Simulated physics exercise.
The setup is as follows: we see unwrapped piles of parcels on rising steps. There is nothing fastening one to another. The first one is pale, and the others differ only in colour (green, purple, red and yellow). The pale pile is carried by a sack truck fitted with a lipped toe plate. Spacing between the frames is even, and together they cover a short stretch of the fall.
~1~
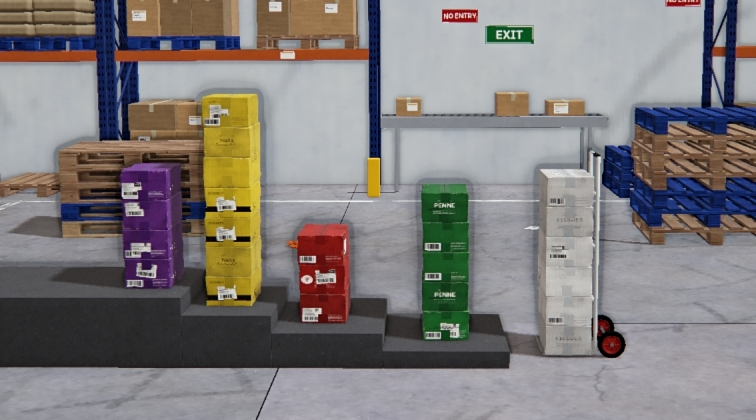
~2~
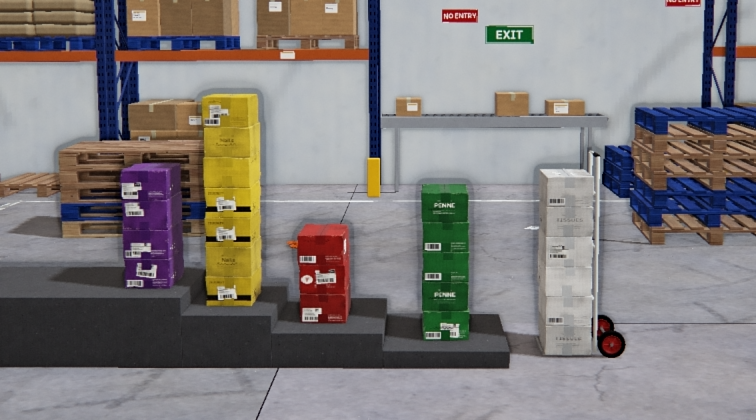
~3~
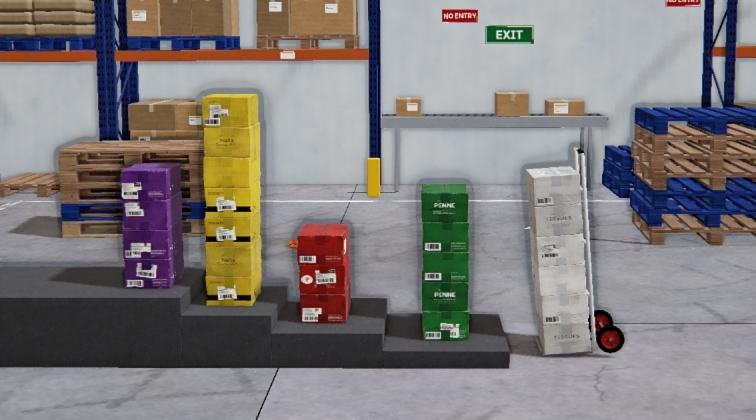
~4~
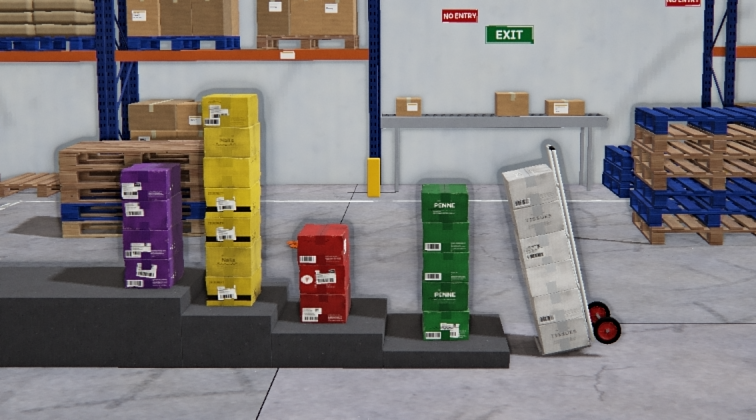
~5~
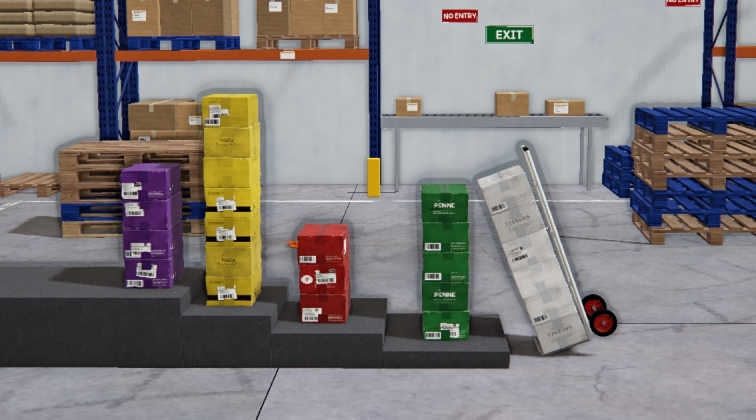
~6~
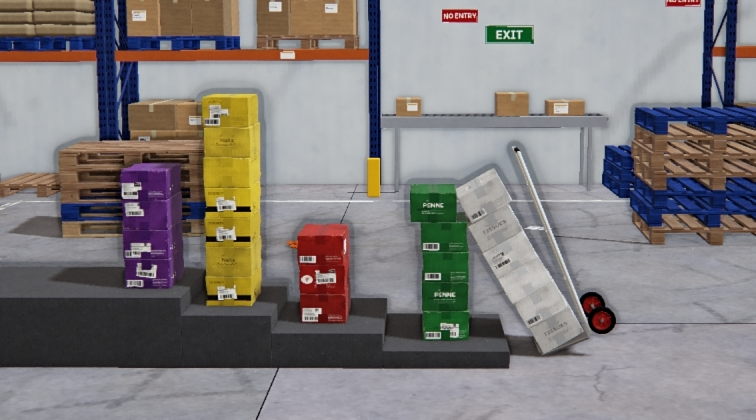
A white stack of boxes on a hand truck leans left and nudges the top green box.
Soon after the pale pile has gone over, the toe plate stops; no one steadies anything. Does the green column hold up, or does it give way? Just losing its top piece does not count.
I'd say that pile goes down.
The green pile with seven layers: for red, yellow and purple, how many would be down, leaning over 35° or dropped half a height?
The numbers come out as red 0, yellow 0 and purple 0.
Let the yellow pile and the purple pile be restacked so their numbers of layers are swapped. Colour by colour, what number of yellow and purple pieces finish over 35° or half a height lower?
Yellow 0, purple 0.
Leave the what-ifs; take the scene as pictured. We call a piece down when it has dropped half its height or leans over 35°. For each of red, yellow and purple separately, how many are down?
Once everything settles, the down count is red 0, yellow 0 and purple 0.
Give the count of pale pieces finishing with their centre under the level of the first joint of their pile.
The number works out at 1.
Shortly afterwards, 4 of the pale pile down; none of the 5 green parcels down (0 of 19 in all colours); top green parcel tilted barely.
Next, 6 of the pale pile down; none of the 5 green parcels down (0 of 19 in all colours); top green parcel tilted clearly.
Some moments later, 6 of the pale pile down; 5 of the 5 green parcels down (5 of 19 in all colours); top green parcel tilted well over, half its height lower; top red parcel half its height from its place.
In the end, 6 of the pale pile down; 5 of the 5 green parcels down (5 of 19 in all colours); top green parcel tilted well over, about its own height lower; top red parcel about its own height from its place. From the last view, middles, top green parcel near (346, 225), top red parcel near (300, 244).
